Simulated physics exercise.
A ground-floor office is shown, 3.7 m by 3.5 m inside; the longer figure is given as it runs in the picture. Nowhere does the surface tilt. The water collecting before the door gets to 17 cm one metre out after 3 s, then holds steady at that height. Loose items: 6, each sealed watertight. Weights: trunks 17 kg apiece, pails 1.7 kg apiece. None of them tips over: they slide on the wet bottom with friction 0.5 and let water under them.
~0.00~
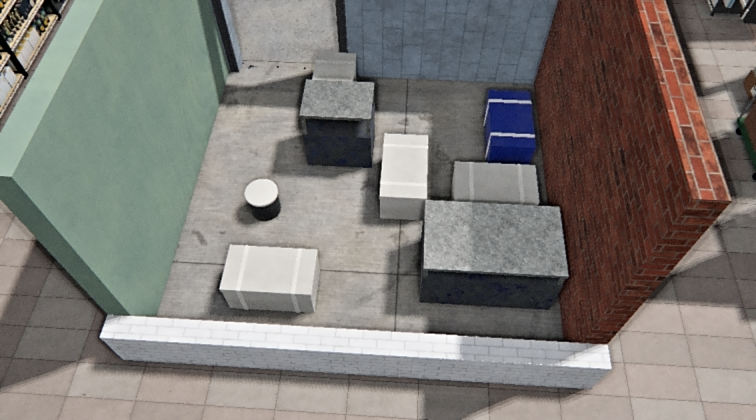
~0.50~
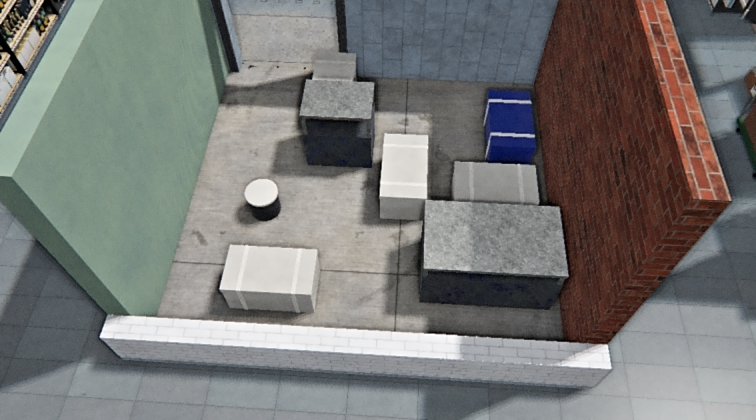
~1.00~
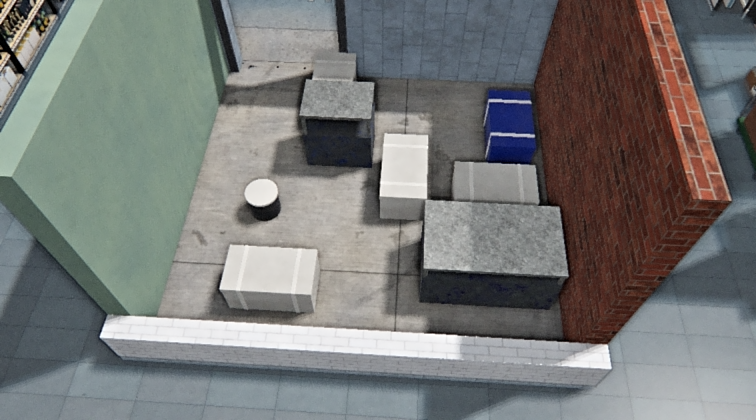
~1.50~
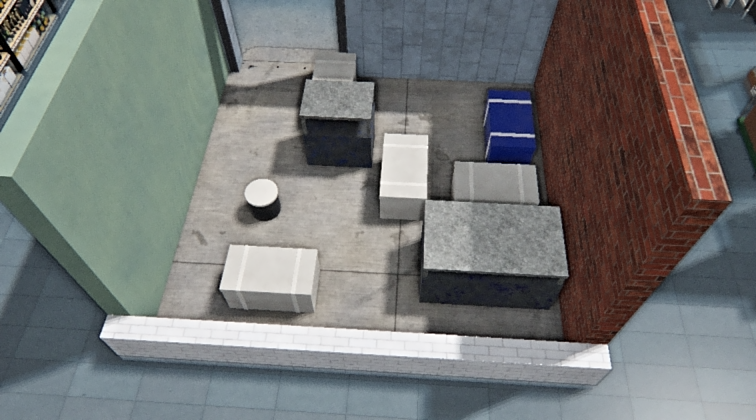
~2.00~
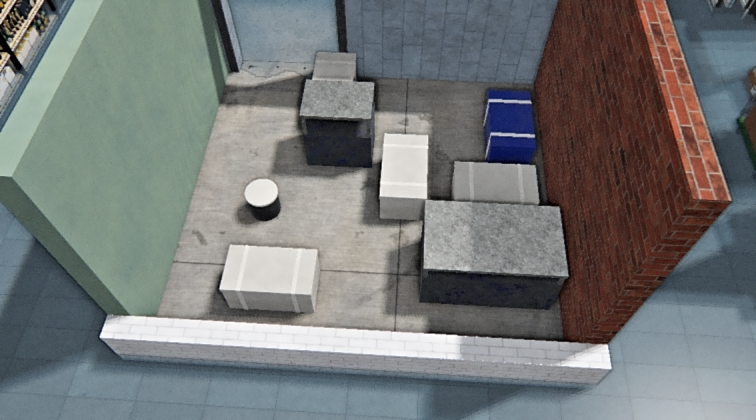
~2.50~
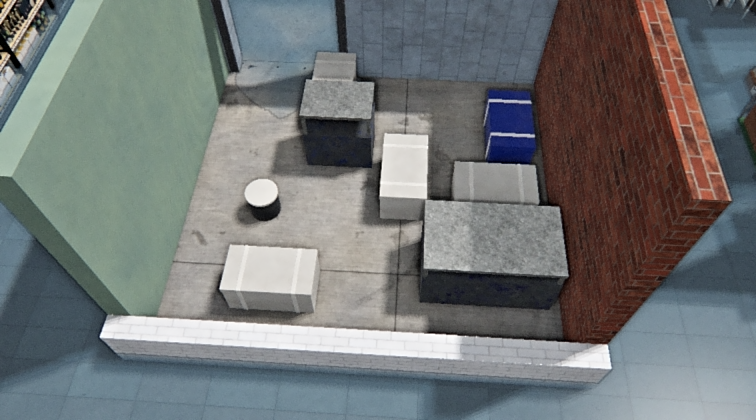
Ground-floor office with still trunks and blocks between green and brick walls, the paving outside turning from tan to blue-grey.
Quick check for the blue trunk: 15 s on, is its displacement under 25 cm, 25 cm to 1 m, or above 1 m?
Displacement: 25 cm to 1 m.
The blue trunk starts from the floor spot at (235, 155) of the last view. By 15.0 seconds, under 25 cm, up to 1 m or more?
By then it winds up well off.
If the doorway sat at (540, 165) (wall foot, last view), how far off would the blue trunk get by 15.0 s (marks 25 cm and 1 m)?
The blue trunk would go a long distance.
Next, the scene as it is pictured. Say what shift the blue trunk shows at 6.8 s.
0 cm or so by then.
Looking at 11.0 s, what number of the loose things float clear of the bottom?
At that instant the tally stands at 6.
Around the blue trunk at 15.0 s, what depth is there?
Roughly 12 cm deep.
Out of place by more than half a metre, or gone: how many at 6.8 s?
By my reckoning, 3.
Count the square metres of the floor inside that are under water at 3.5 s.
At that time the wet patch spans about 2.5 m2.
After 3.5 s the blue trunk is near (511, 118), 0.0 m from its start, aground; 0 afloat.
After 6.8 s the blue trunk is near (511, 118), 0.0 m from its start, aground; 2 afloat.
After 11.0 s the blue trunk is near (521, 86), 0.4 m from its start, afloat; 6 afloat.
After 15.0 s the blue trunk is near (512, 168), 0.7 m from its start, afloat; 6 afloat.
